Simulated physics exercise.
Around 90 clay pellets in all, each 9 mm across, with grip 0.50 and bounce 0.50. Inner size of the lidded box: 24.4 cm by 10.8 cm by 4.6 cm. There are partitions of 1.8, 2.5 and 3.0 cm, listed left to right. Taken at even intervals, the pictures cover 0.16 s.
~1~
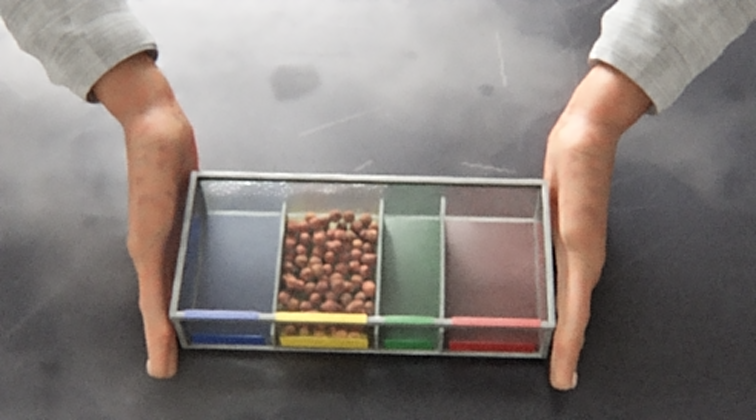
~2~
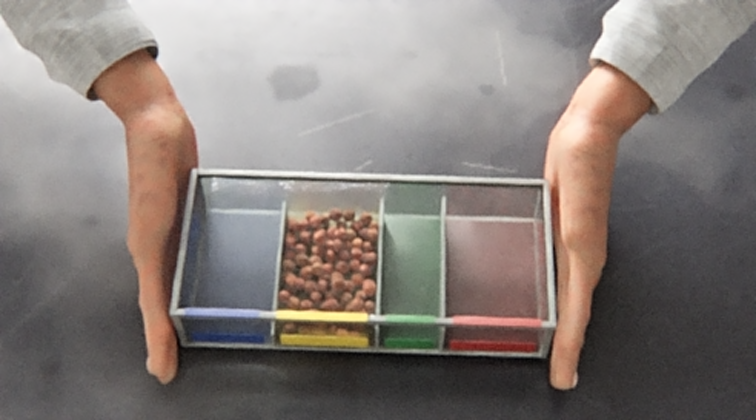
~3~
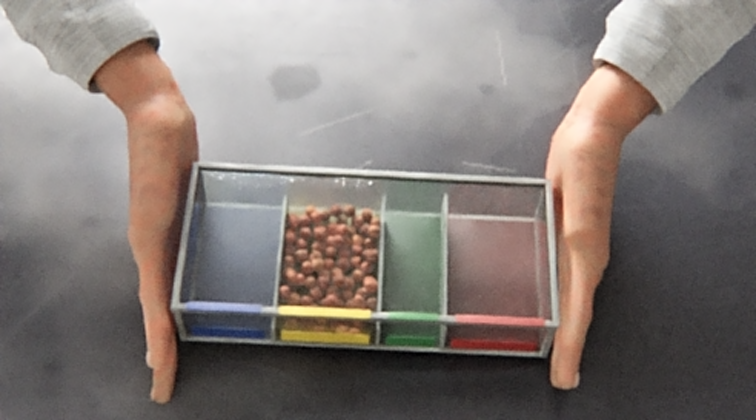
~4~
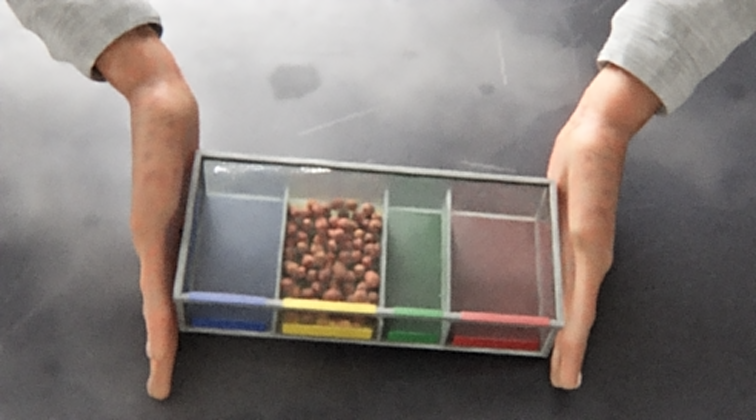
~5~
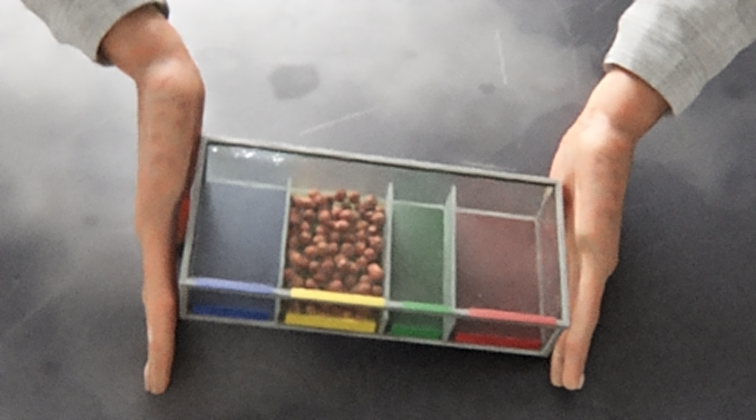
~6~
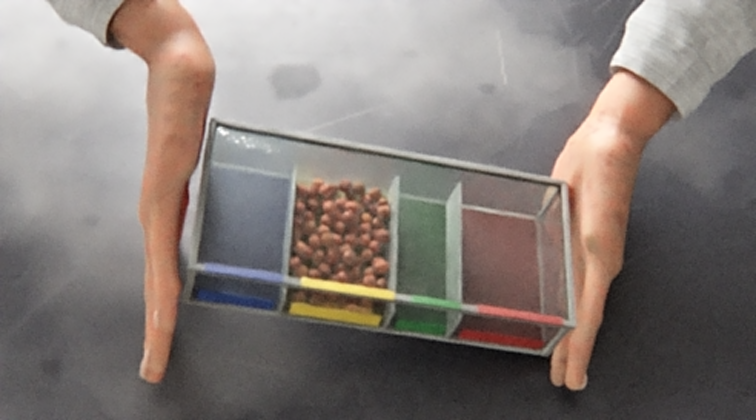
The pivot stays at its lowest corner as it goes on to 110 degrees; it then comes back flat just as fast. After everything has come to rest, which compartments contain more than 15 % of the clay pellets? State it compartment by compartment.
My prediction: Red: Crosses the line. Blue: Stays behind the line. Green: Stays behind the line. Yellow: Stays behind the line.
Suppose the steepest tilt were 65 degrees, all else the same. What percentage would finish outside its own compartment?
That works out to close to 5 percent.
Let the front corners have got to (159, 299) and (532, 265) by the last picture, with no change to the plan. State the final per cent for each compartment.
Red 0 %; blue 95 %; green 0 %; yellow 5 %.
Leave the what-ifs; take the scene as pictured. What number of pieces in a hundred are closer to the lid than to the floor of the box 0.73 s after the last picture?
About 80 %.
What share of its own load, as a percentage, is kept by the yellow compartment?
Share retained: Approx. 0 %.
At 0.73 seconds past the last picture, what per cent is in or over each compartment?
Shares - red: 5; blue: 0; green: 15; yellow: 80.
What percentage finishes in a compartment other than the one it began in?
100 percent.
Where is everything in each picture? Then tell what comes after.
The first frame shows box tilt 0 degrees, front corners at (177, 313) and (549, 323); yellow 100 %.
The second frame shows box tilt 1 degrees, front corners at (177, 311) and (550, 323).
The third frame shows box tilt 3 degrees, front corners at (178, 305) and (553, 323).
The fourth frame shows box tilt 6 degrees, front corners at (181, 295) and (557, 322), lowest corner right back.
The fifth frame shows box tilt 10 degrees, front corners at (186, 280) and (563, 322), lowest corner right back.
The sixth frame shows box tilt 15 degrees, front corners at (195, 265) and (569, 323), lowest corner right back; yellow 100 %.
Then, 0.73 s after the last picture, tilt 110 degrees; red 5 %, green 15 %, yellow 80 %.
Then, 1.22 s after the last picture, tilt 49 degrees; red 90 %, green 10 %.
Then, 1.77 s after the last picture, tilt 0 degrees; red 90 %, green 10 %.
In the end, red 90 %, blue 0 %, green 10 %, yellow 0 %.
